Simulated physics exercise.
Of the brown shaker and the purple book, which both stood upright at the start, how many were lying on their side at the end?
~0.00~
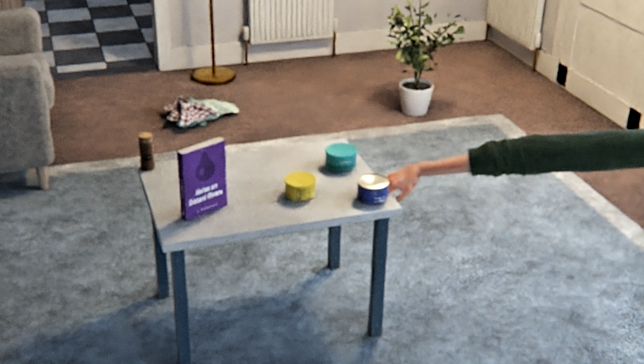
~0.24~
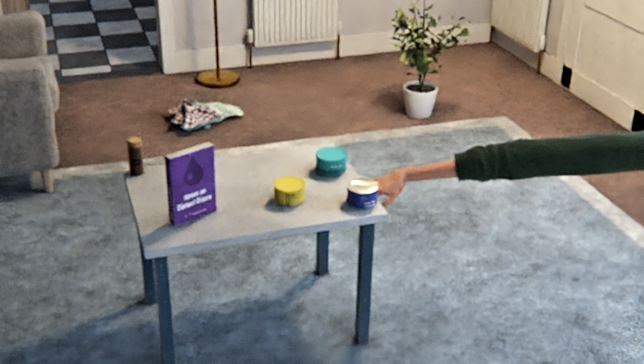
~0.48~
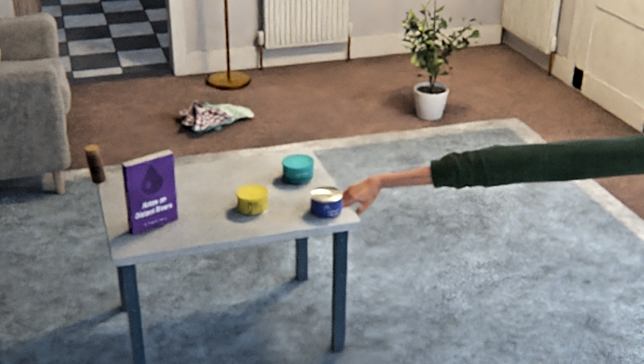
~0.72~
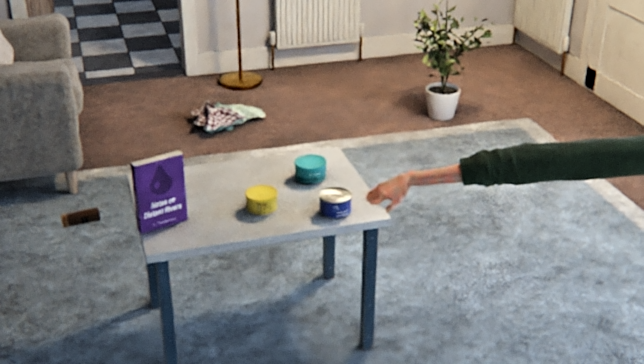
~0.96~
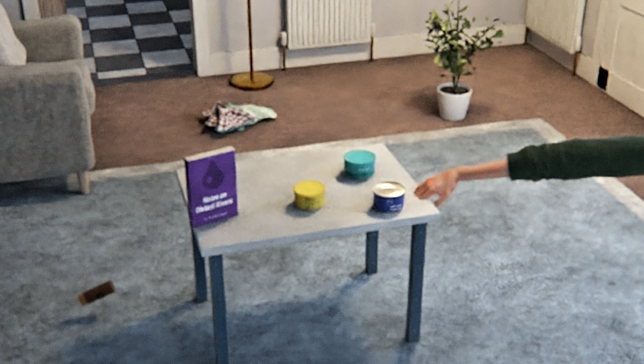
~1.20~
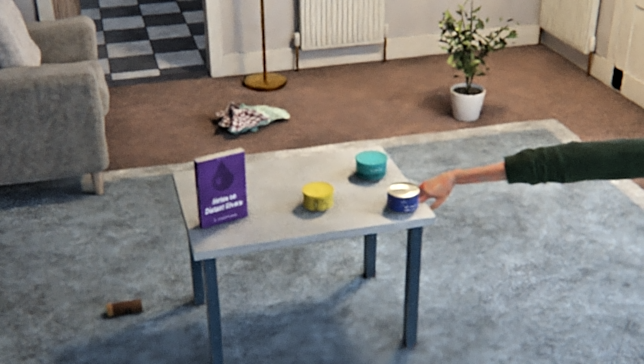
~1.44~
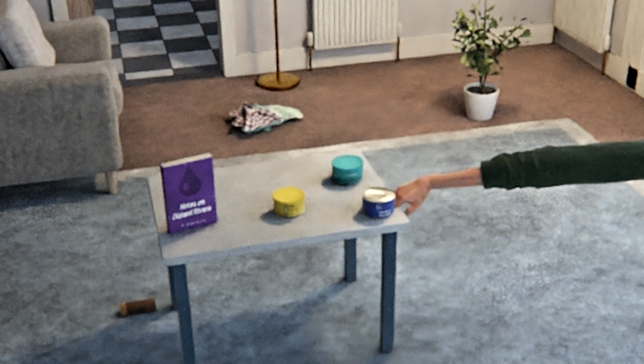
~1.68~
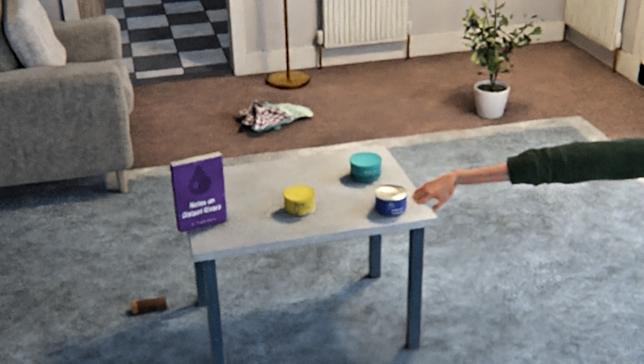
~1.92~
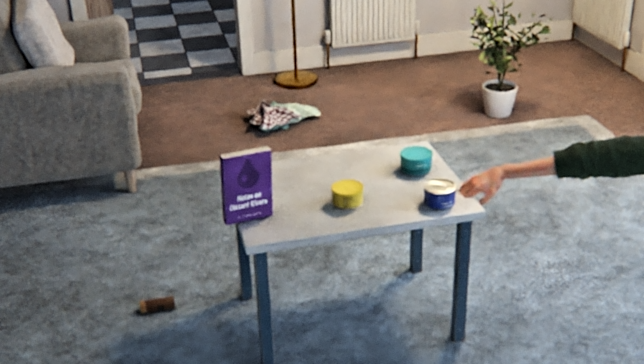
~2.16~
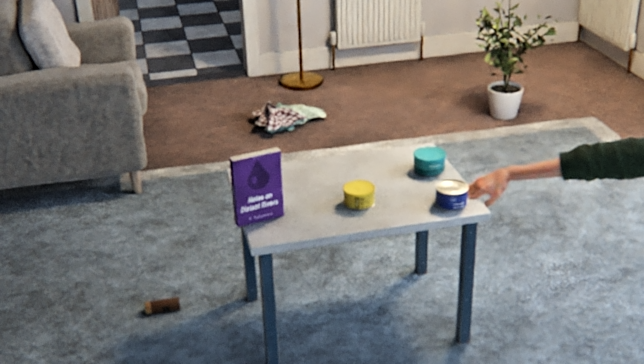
One of them, the brown shaker, was lying on its side on the rug, while the purple book was still standing on the table.
